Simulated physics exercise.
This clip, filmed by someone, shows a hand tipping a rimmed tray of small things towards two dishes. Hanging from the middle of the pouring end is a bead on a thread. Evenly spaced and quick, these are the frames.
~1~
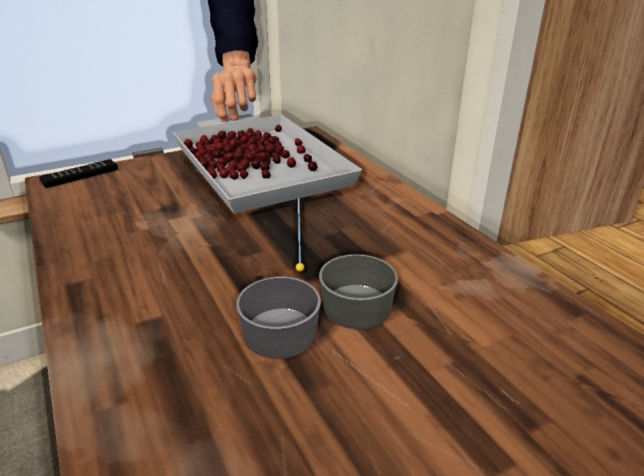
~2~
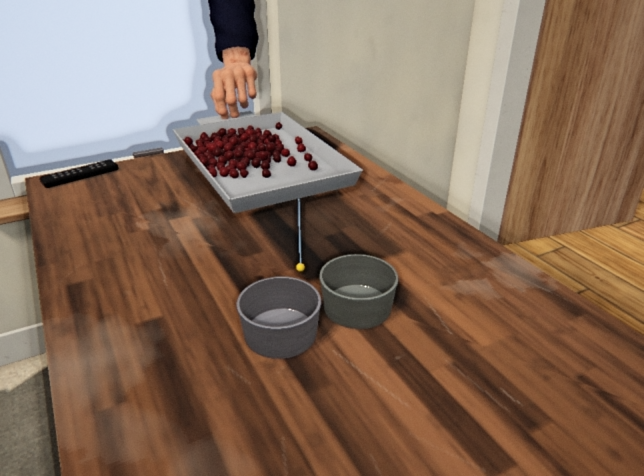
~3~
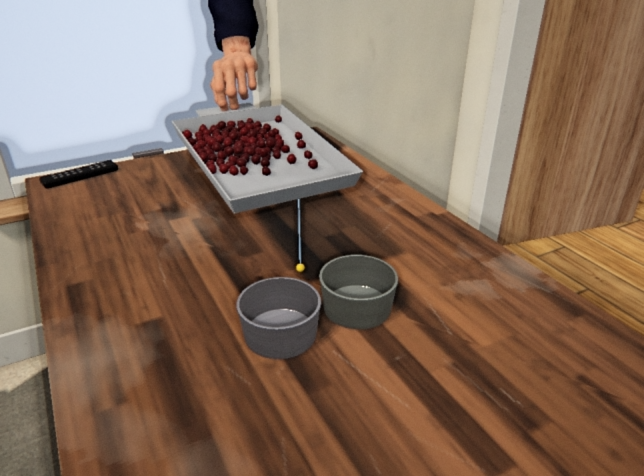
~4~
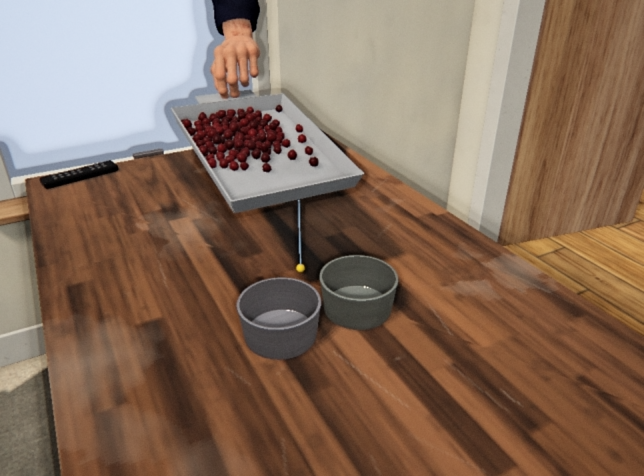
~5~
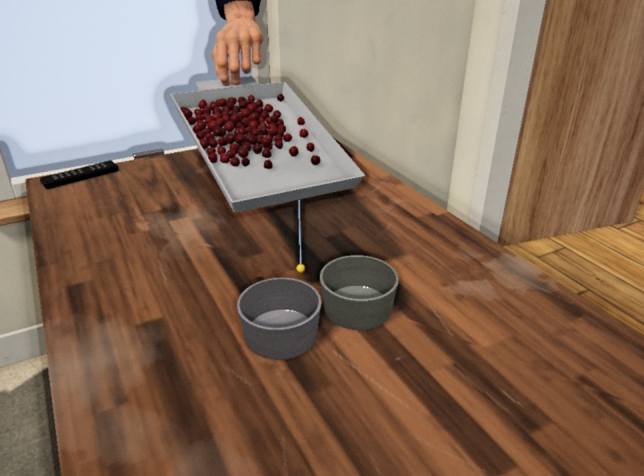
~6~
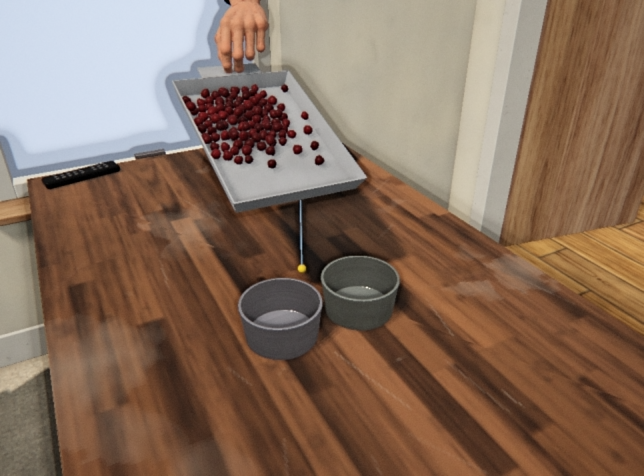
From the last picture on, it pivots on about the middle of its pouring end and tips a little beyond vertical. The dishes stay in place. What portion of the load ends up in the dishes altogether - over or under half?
Over.
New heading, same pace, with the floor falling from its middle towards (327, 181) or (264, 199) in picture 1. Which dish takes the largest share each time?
The first try goes to the one on the right and the second to the one on the left.
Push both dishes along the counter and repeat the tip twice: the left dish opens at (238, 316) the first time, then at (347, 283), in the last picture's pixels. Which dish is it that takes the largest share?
Result, try one: The dish further right; try two: The dish further left.
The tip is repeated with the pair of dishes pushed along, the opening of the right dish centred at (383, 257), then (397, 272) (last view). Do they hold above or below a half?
The first time it's lower than half, the second time higher than half.
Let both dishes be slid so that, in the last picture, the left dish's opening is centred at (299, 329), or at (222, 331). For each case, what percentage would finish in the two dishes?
70% for the first placement, 50% for the second.
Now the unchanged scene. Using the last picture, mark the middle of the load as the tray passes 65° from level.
(311, 184).
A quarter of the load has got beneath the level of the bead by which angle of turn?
Somewhere around 85 degrees.
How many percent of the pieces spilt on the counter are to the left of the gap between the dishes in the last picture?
Estimate: Near 30 per cent.
Soon, tray tipped steeply; most on the tray; a stray few in the left dish; a stray few in the right dish; a small part in the air.
A while on, tray tipped past a quarter turn; about a quarter on the tray; a small part in the left dish; about a quarter in the right dish; a small part outside both; about a quarter in the air.
Towards the end, tray tipped past a quarter turn; about a quarter in the left dish; about half in the right dish; about a quarter outside both.
Finally, tray tipped past a quarter turn; about a quarter in the left dish; about half in the right dish; about a quarter outside both.
